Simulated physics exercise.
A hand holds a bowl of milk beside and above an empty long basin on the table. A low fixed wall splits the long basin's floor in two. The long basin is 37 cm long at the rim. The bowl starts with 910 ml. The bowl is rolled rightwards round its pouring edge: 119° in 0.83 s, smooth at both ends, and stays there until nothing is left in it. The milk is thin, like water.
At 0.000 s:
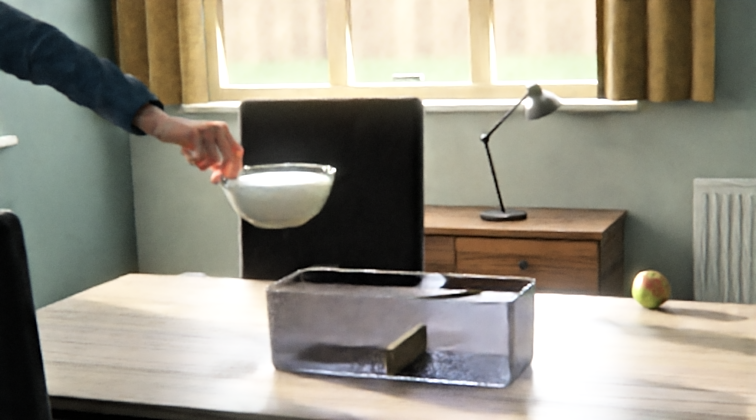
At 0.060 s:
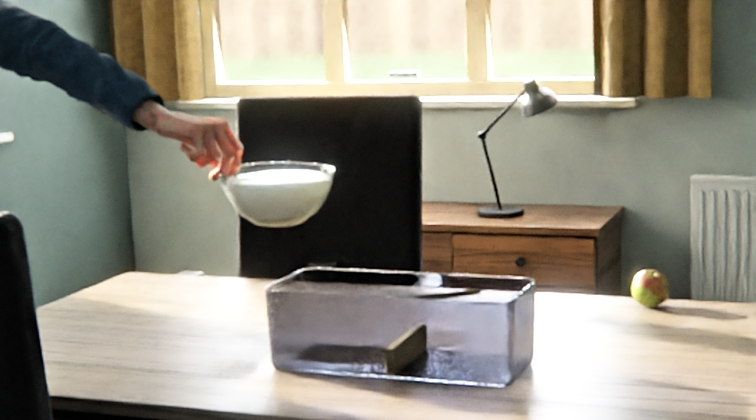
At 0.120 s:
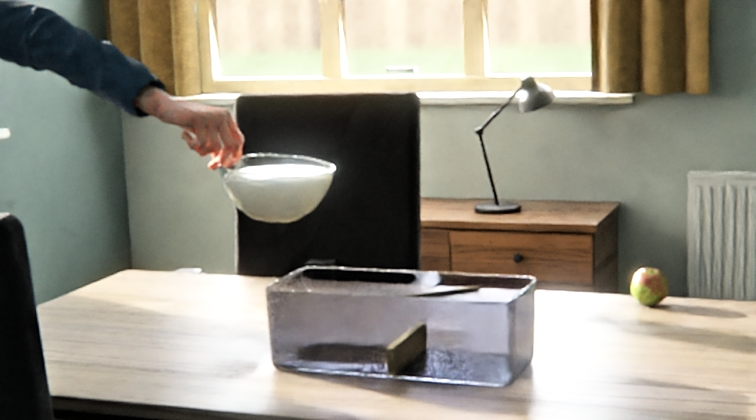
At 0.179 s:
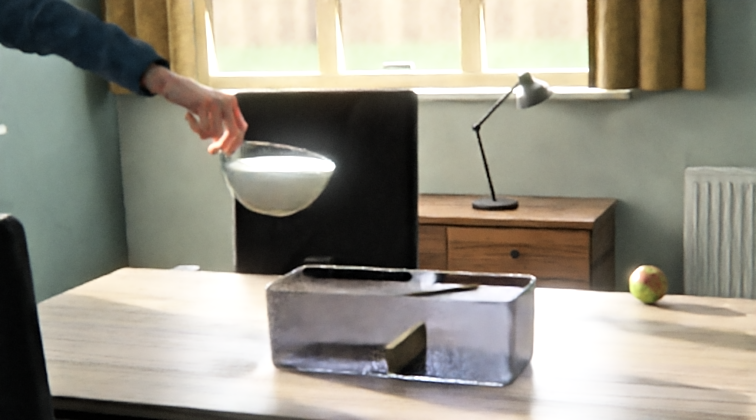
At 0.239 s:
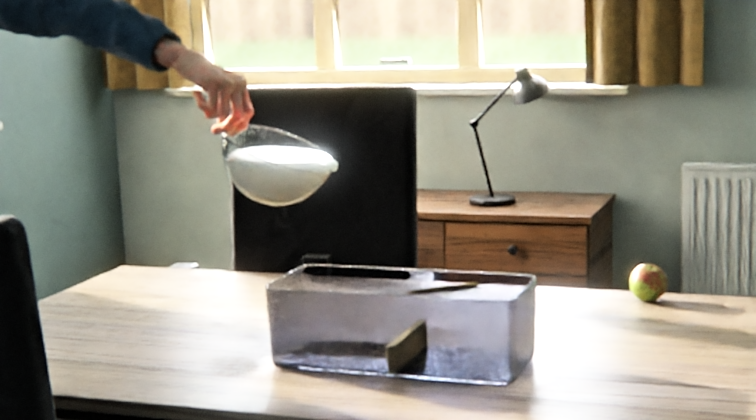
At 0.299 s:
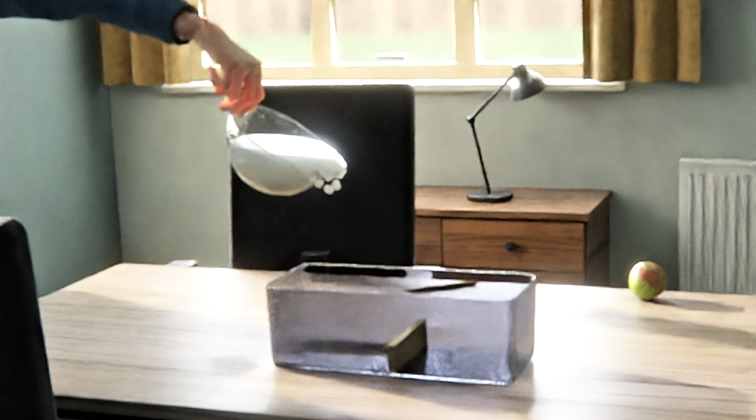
Glass bowl of milk tilting rightwards in a hand above a clear long basin, with white drops emerging over its lip.
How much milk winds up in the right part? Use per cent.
The far part has some 71 per cent.
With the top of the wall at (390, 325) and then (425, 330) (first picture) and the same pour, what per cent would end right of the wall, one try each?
In turn about 85 and 40 per cent.
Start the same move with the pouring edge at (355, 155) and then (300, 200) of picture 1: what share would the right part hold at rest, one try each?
First 70, then 25 per cent.
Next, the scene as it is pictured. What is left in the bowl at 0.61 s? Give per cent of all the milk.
Some 12 per cent.
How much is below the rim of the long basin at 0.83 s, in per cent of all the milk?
Some 94 per cent.
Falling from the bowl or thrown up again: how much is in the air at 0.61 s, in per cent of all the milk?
Near 62 in a hundred.
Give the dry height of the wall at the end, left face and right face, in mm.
Left about 32 mm, right about 14 mm.
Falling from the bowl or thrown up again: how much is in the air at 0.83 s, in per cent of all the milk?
About 6 per cent.
Then, 0.61 s in, the tilt is 99° and 13 per cent is still to pour, 9 is left of the wall and 15 right of it.
Then, 0.83 s in, the tilt is 119° and 0 per cent is still to pour, 18 is left of the wall and 76 right of it.
Then, 1.07 s in, the tilt is 119° and 0 per cent is still to pour, 25 is left of the wall and 71 right of it.
Then, 1.33 s in, the tilt is 119° and 0 per cent is still to pour, 25 is left of the wall and 71 right of it.
Finally, 25 per cent lies left of the wall, 71 right of it and 4 outside.
